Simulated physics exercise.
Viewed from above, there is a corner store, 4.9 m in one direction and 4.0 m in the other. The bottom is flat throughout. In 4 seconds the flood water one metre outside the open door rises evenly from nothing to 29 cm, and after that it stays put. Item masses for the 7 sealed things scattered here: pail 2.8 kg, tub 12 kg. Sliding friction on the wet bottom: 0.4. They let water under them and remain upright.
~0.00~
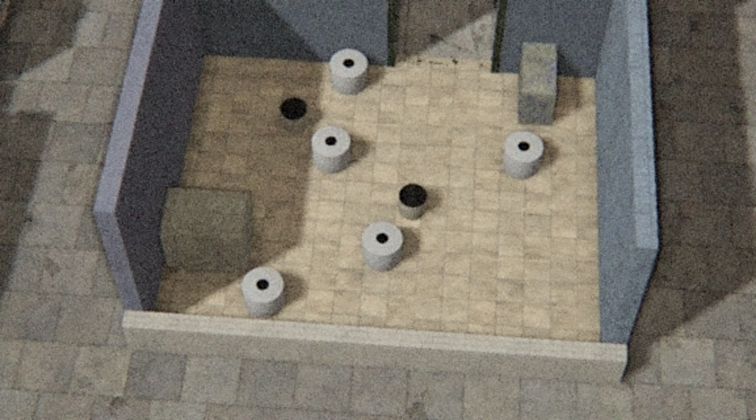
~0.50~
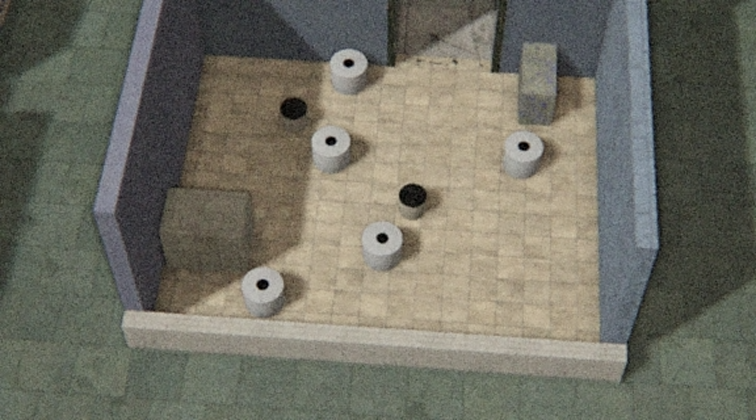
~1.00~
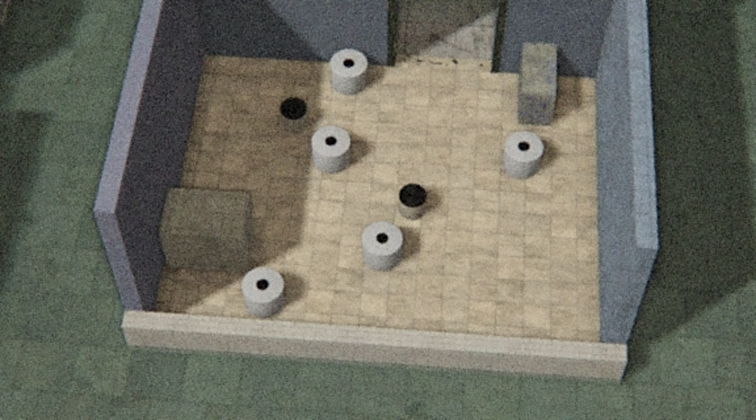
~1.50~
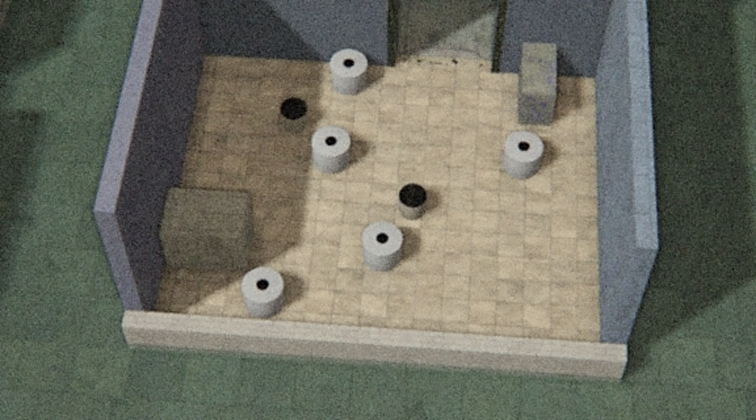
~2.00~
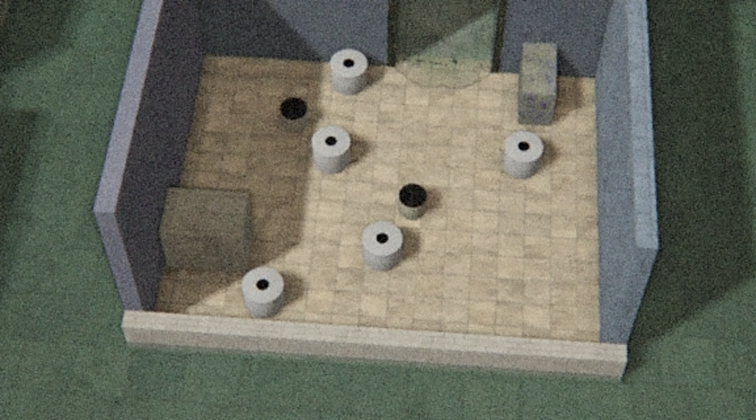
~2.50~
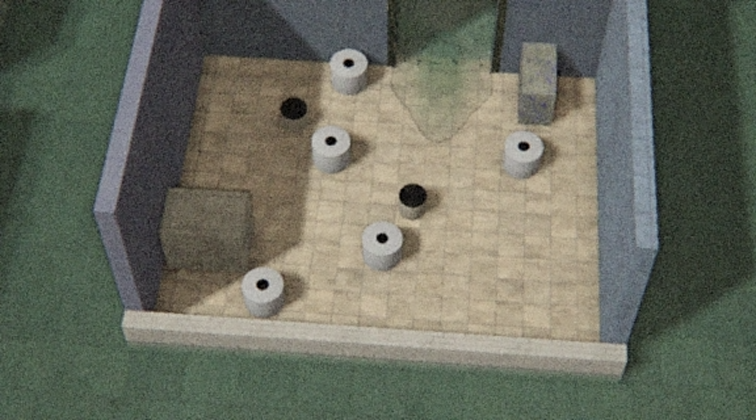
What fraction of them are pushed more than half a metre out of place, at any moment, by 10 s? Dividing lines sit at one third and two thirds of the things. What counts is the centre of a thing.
My call: Two thirds or more of them.
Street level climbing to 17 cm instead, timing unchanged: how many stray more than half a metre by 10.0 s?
Count under that change: 1.
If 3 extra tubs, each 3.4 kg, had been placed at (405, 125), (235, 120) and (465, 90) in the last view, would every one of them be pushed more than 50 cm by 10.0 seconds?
Above the limit, then inside the limit, then above the limit.
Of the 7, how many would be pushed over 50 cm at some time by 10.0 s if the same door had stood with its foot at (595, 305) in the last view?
Result: 6 of them.
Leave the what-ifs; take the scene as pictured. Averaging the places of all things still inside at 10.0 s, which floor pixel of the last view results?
Centre of the remaining things: Roughly (324, 219).
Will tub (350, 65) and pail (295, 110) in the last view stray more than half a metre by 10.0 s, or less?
Taking them in order, the first is below the mark and the second is below the mark.
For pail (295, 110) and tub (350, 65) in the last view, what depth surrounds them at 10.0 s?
Depths: Near 2 cm, then near 1 cm.
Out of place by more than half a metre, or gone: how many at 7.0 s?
It comes to 5.
After 3.5 s 0 of 7 are over 50 cm from their spots; 0 afloat.
After 4.5 s 1 of 7 are over 50 cm from their spots; 1 afloat.
After 7.0 s 5 of 7 are over 50 cm from their spots; 2 afloat.
After 10.0 s 5 of 7 are over 50 cm from their spots, and 5 have been at some point; 5 afloat.
